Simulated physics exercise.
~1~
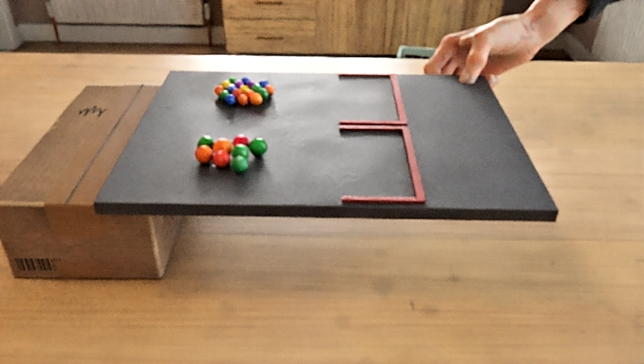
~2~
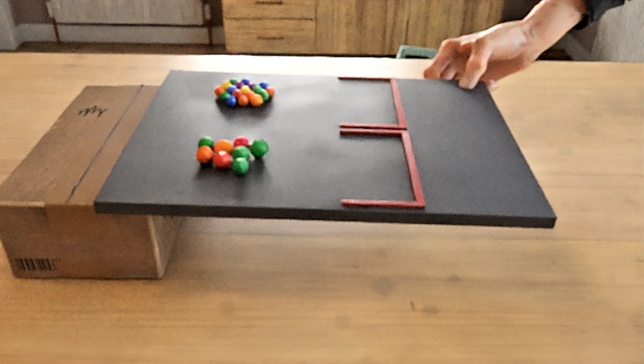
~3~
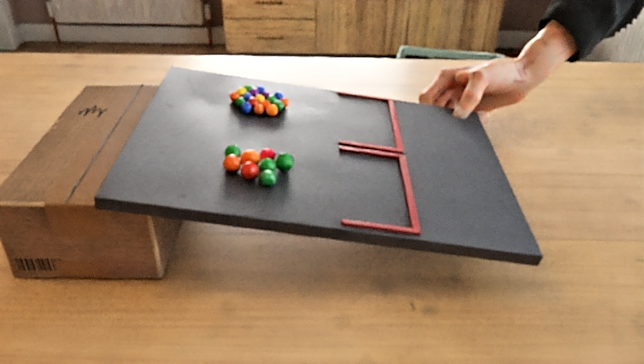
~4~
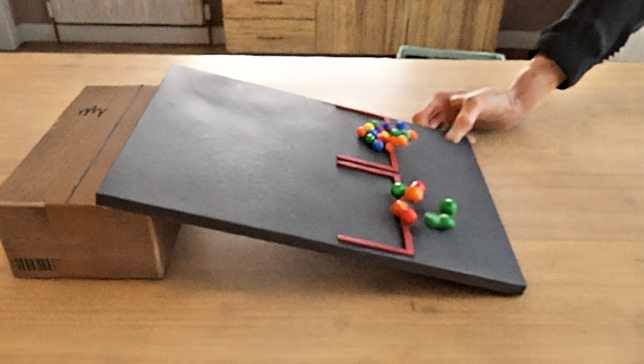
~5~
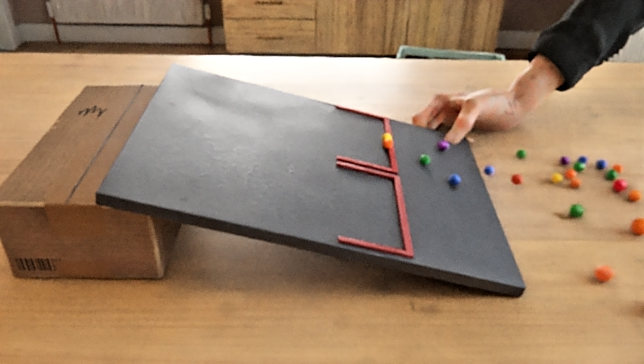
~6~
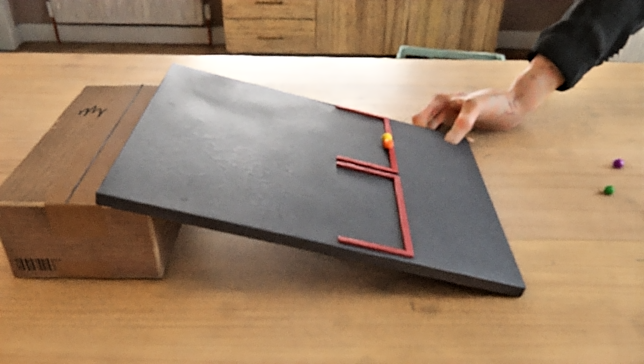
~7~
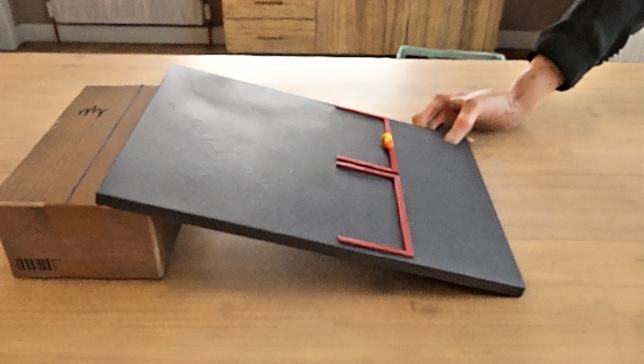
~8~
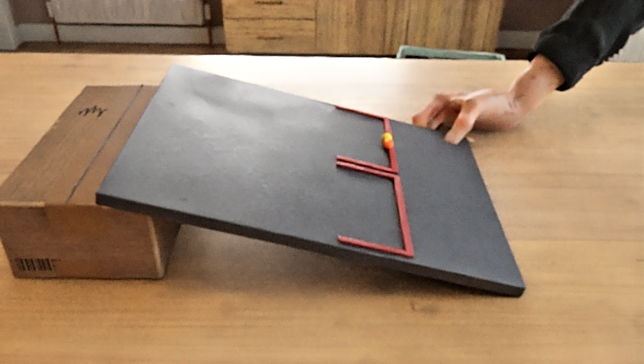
On a light wooden table, seen from slightly above and to the side, a dark board rests its left end on a cardboard box while a hand holds its right end. Two clusters of small, shiny coloured balls sit on it, one near and one far, each facing a red bracket-shaped fence. The hand lowers the right end, and both clusters begin sliding right. As the slope steepens, they reach the fences and spill over, scattering across the table and rolling out of view. The board stays tilted, the near fence empty and a little yellow and orange left at the far one.
